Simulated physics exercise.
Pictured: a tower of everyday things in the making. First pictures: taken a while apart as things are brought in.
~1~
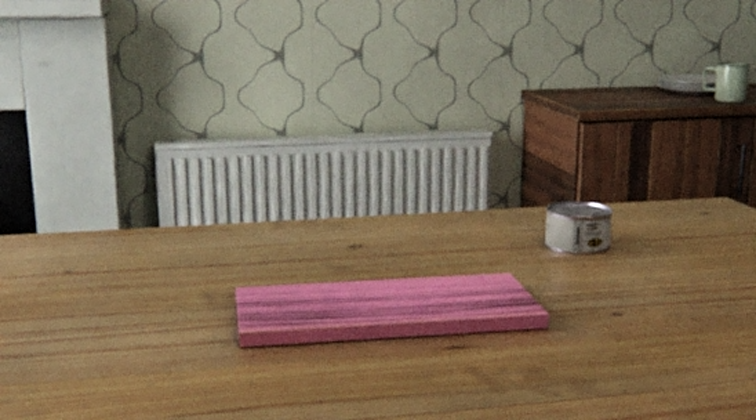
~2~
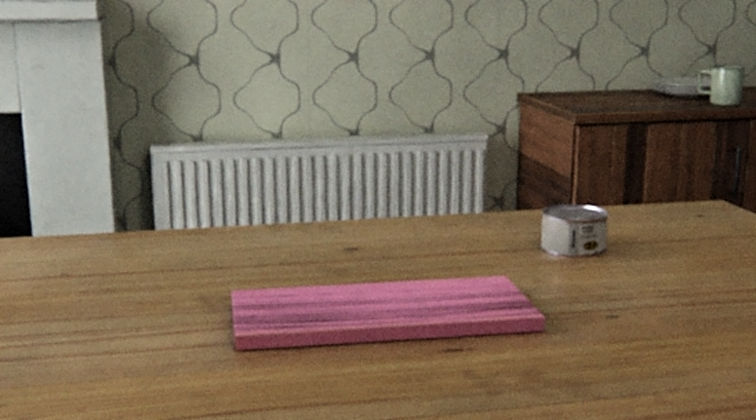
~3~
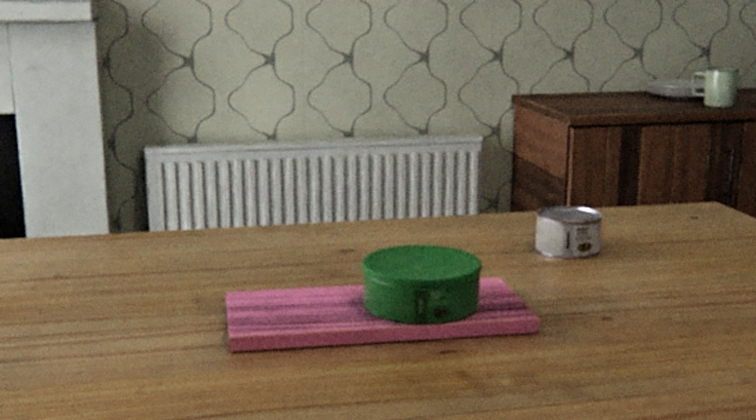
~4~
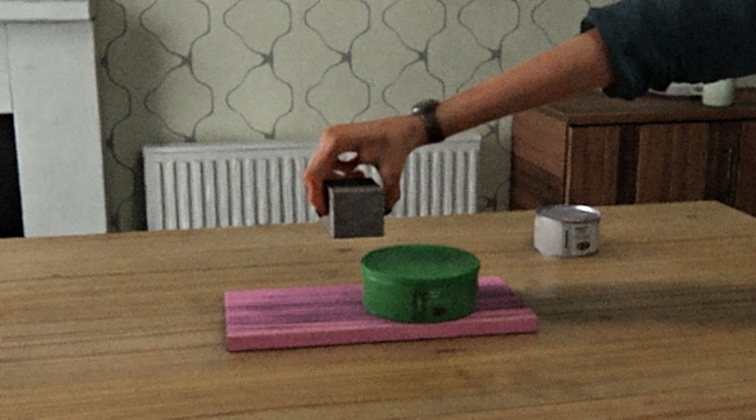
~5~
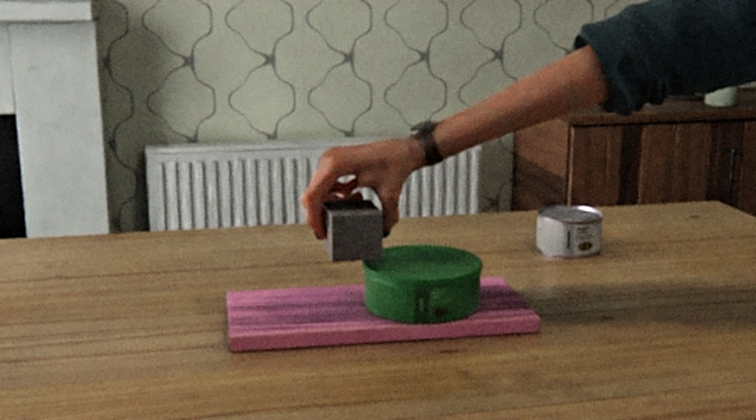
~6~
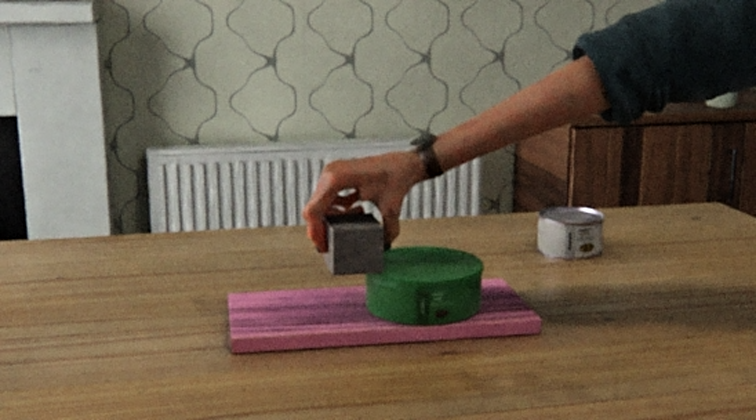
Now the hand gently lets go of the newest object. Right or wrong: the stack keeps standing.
Wrong, it comes down.
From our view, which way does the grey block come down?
Toward the left-hand side.
Then, 0.40 s later than the last frame, grey block now fallen.
Then, 1.40 s later than the last frame, nothing new.
When it is over, fallen, grey block; the other 3 as before. End places, in pixels of the last picture, grey block near (284, 291). The pile gives way.
